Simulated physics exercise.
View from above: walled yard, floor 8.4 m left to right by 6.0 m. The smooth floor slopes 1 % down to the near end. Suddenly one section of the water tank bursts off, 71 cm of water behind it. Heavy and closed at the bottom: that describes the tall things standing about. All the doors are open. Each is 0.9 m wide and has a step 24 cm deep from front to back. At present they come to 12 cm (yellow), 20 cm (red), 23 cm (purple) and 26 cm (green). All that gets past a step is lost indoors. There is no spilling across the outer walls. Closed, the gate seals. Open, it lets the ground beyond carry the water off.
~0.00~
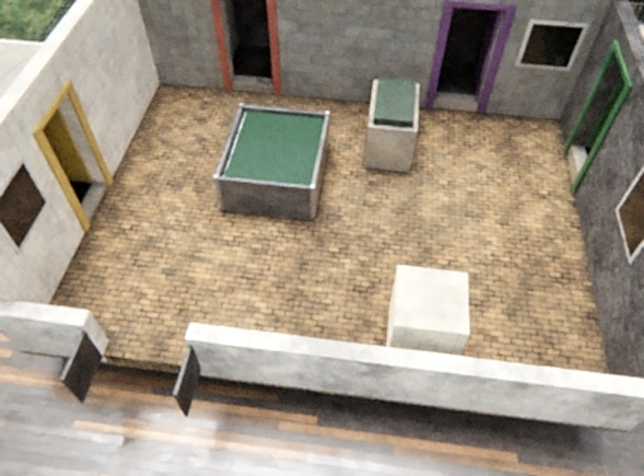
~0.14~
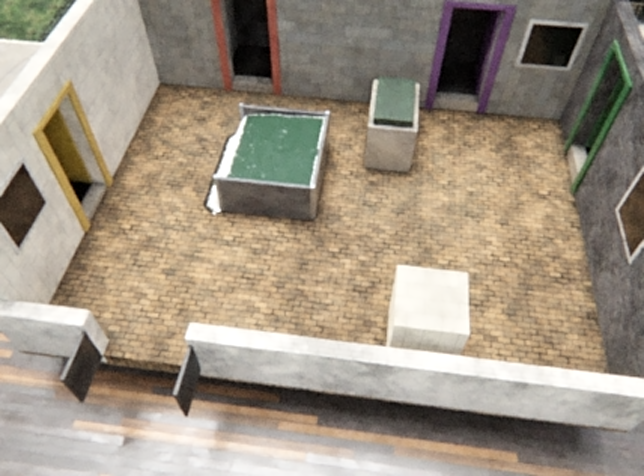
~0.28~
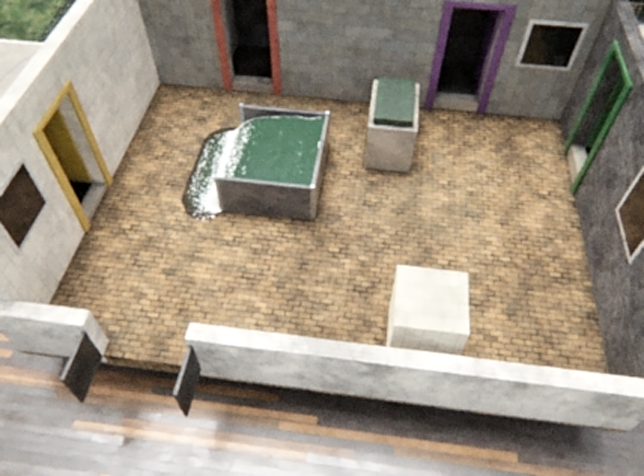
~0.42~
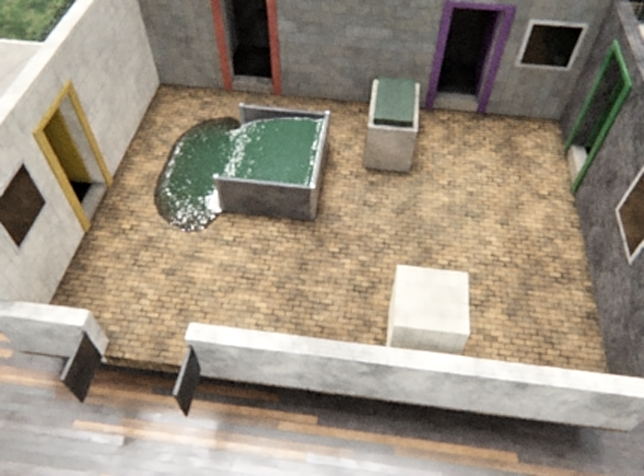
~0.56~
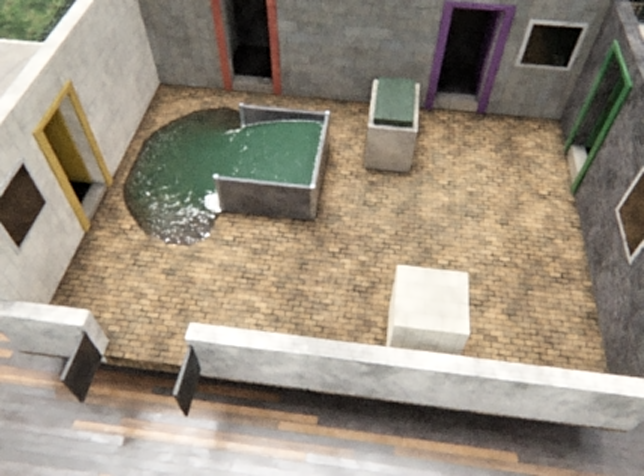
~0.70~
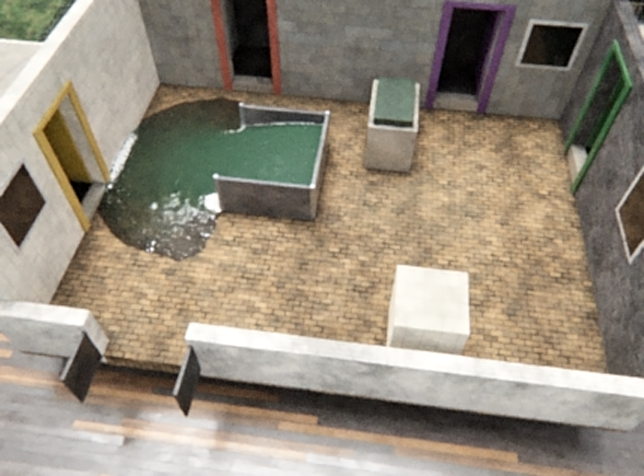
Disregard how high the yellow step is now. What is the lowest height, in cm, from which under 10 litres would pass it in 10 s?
28 cm.
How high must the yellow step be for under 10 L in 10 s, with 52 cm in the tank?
I'd go with near 20 cm then.
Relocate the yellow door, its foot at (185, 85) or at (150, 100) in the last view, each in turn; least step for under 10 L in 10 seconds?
Roughly 31 and 26 cm.
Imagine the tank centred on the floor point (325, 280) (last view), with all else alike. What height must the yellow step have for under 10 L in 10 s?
With that change, some 23 centimetres.
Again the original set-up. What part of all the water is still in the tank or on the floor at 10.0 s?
Close to 78 per cent is still present.
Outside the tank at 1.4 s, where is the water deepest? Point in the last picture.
Around (131, 162).
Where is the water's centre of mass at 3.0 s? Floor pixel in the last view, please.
Look at about (179, 174) in the last view.
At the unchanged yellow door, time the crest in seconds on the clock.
1.6 s.
After 1.4 s water covers 20 % of the floor, deepest (43 cm) near (131, 162); 29 cm at the yellow door, 37 litres in over its 12 cm step.
After 3.0 s water covers 30 % of the floor, deepest (30 cm) near (42, 320); 17 cm at the yellow door, 132 litres in over its 12 cm step.
After 10.0 s water covers 80 % of the floor, deepest (10 cm) near (237, 356); 4 cm at the yellow door, 140 litres in over its 12 cm step.
At the yellow door as built, the water arrived by 0.8 s and peaked near 29 cm at 1.6 s.
Run again over the same 10 s with other heights there, 31 litres in over 23 cm, 4 litres over 31 cm. The limit of 10 litres is kept from about 28 cm up.
